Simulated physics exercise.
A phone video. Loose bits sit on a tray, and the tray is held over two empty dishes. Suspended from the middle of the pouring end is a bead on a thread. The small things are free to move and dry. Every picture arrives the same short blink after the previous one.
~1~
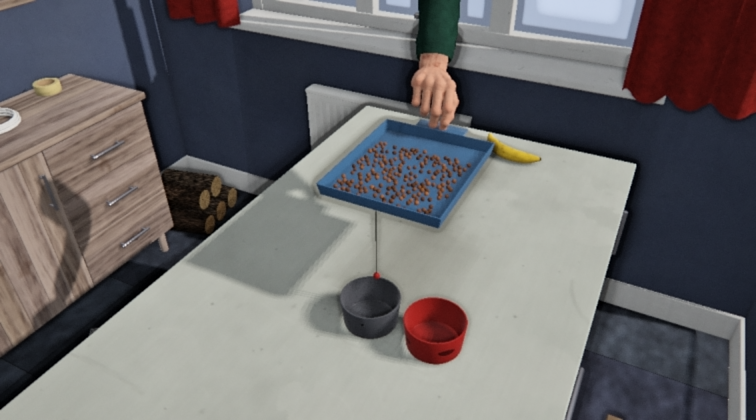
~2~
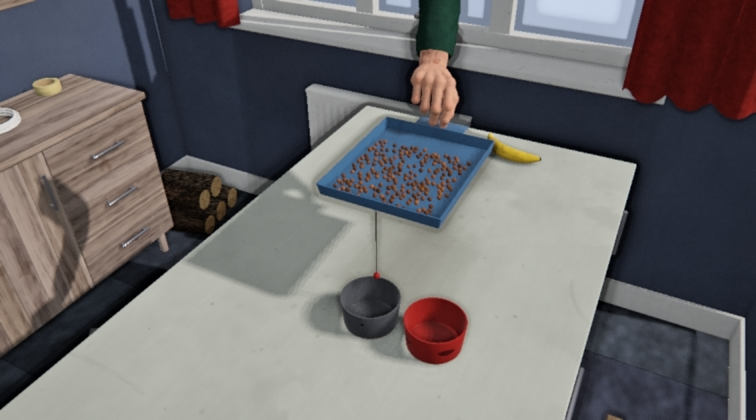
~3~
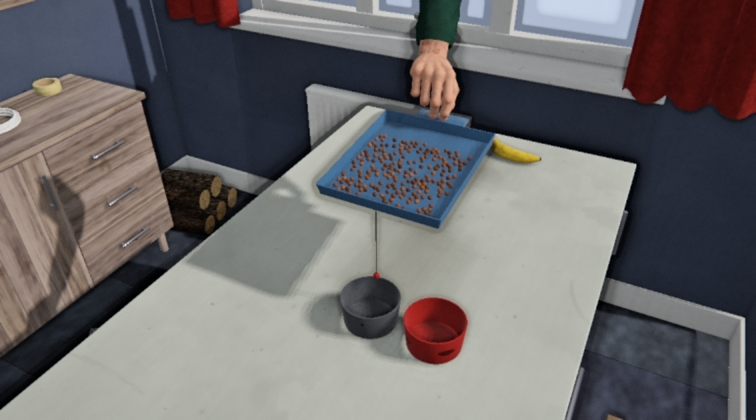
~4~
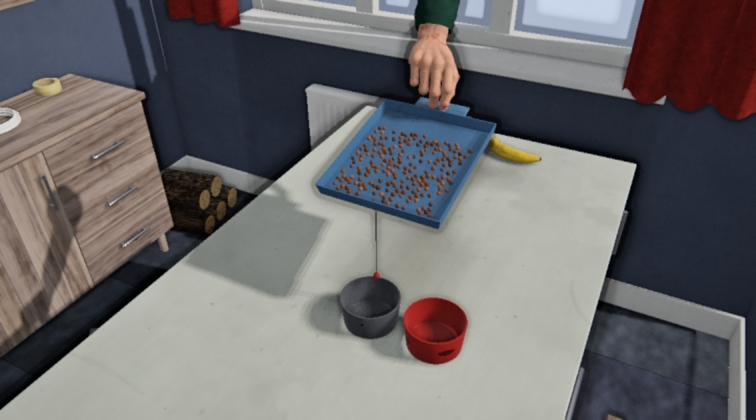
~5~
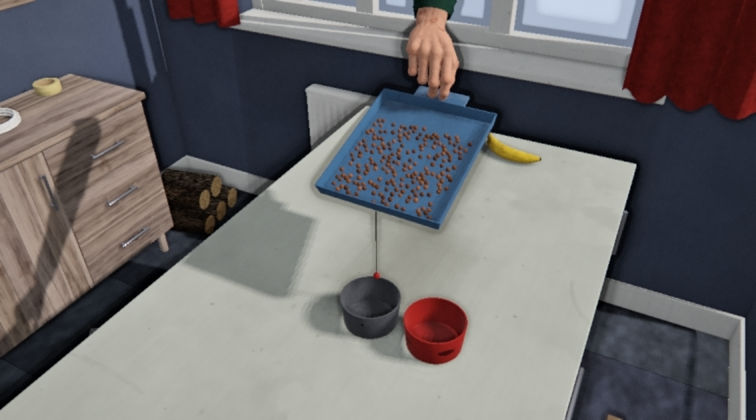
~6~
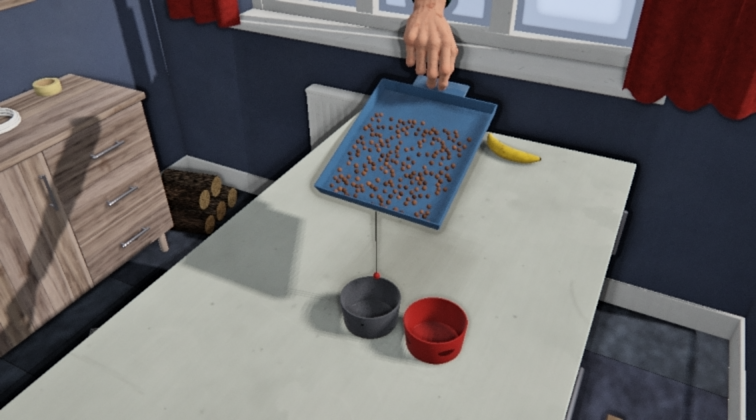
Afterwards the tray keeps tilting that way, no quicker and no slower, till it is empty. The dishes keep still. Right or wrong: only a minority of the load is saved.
Wrong, most of it is saved.
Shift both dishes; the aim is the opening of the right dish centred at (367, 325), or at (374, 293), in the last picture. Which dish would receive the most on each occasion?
The one at right the first time, the one at right the second.
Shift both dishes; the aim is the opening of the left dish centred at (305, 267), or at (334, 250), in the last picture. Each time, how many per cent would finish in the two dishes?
Trial 1 around 20 percent, trial 2 around 0 percent.
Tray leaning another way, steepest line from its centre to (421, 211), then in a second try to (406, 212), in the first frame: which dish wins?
Rightward dish for the first, Rightward dish for the second.
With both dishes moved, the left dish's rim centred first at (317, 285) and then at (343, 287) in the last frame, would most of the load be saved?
The bulk of it and then the bulk of it.
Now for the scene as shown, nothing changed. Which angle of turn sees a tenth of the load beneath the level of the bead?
That happens at close to 110 degrees.
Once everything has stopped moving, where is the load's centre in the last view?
Close to (371, 325) in the last view.
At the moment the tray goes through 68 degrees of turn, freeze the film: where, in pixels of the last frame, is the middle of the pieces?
Roughly (382, 203).
Soon, tray tipped steeply; nearly all on the tray; a small part in the air.
A while on, tray tipped past a quarter turn; about a quarter on the tray; a stray few in the right dish; a small part in the left dish; a stray few outside both; about two thirds in the air.
Towards the end, tray tipped past a quarter turn; about a quarter in the right dish; about half in the left dish; about a third outside both.
Finally, tray tipped past a quarter turn; about a quarter in the right dish; about half in the left dish; about a third outside both.
